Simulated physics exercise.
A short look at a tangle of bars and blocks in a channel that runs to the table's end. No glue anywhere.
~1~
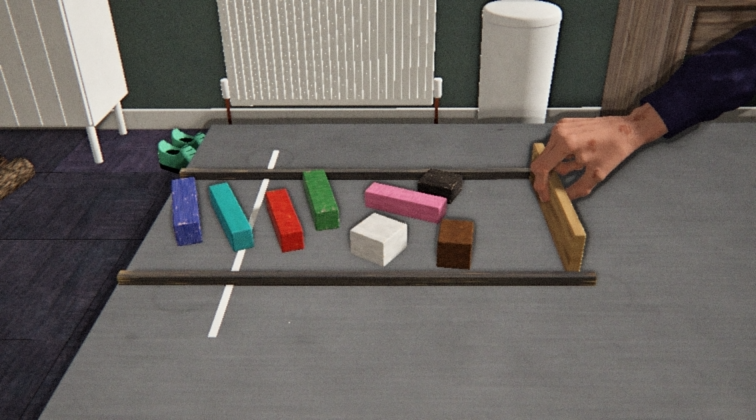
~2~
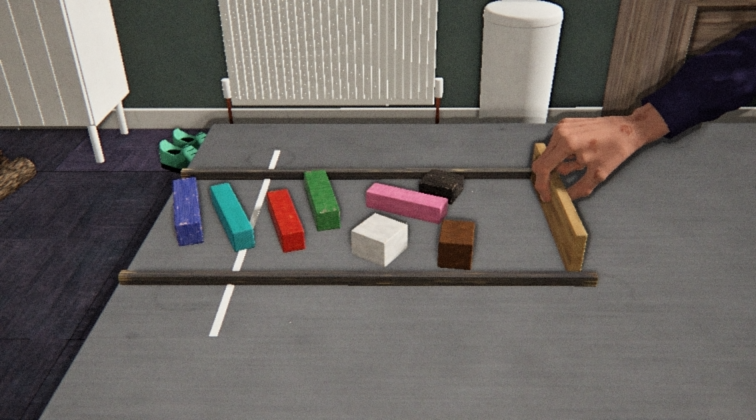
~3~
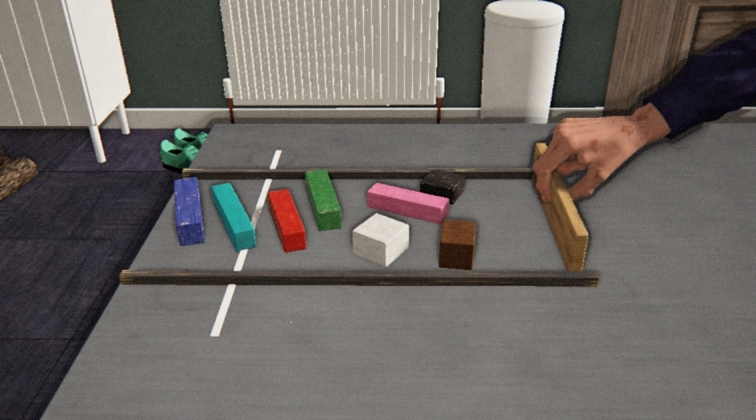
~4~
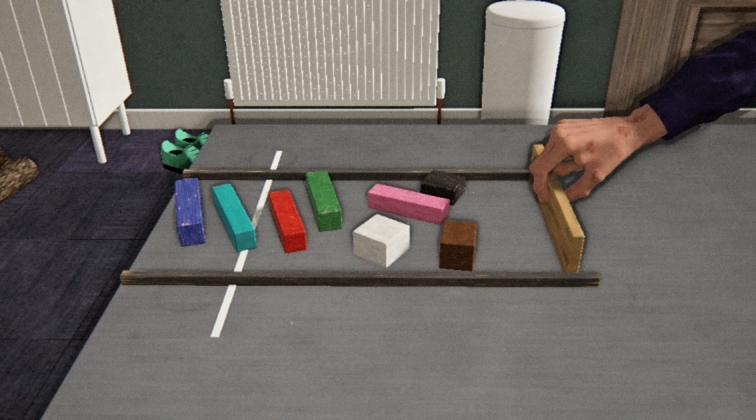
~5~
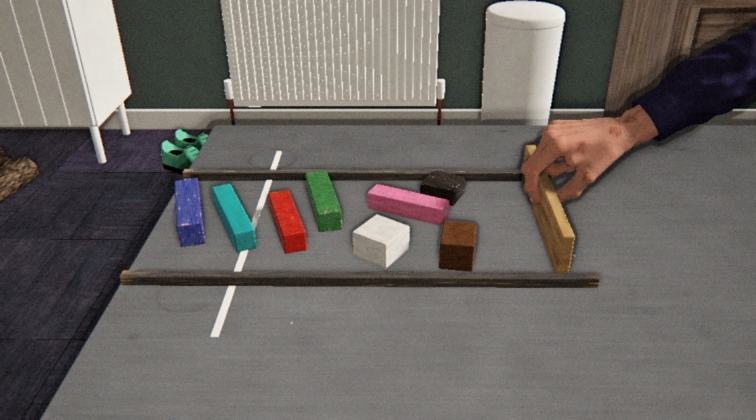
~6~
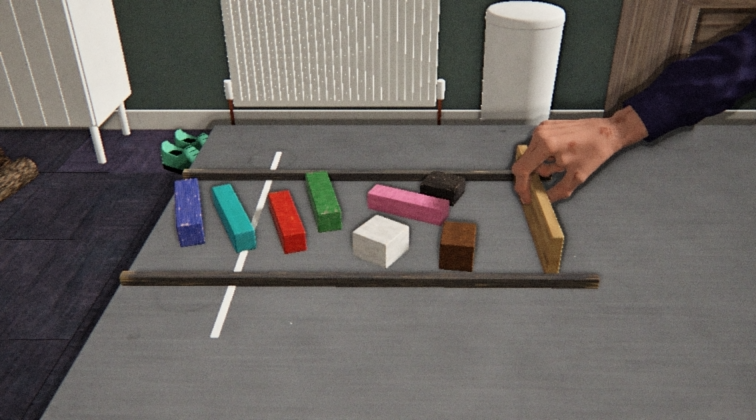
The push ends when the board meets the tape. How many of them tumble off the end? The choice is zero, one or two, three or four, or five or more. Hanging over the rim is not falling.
The number that fall off is one or two.
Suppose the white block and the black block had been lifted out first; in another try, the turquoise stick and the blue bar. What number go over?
Fallen: 0, and 0 in the other try.
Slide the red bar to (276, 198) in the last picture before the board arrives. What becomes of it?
It is kept.
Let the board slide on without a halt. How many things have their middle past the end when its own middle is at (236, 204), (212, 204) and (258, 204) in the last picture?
Place by place, 3, 4 and 2.
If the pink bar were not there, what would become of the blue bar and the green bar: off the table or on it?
The blue bar falls; the green bar is kept.
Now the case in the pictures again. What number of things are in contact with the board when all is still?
That makes 3.
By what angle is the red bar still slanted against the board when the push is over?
About 10°.
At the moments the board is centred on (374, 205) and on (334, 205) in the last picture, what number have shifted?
By then 6, and 7.
Early on, none off yet; blue bar at rest near (189, 211); turquoise stick at rest near (233, 216); red bar at rest near (286, 221).
A while later, none off yet; blue bar at rest near (189, 211); turquoise stick at rest near (233, 216); red bar travelled a little near (269, 222).
Further along, none off yet; blue bar travelled a little near (160, 212); turquoise stick travelled a little near (181, 220); red bar travelled about its own width near (202, 226).
Finally, the number that fall off is one or two; lost, turquoise stick and blue bar.
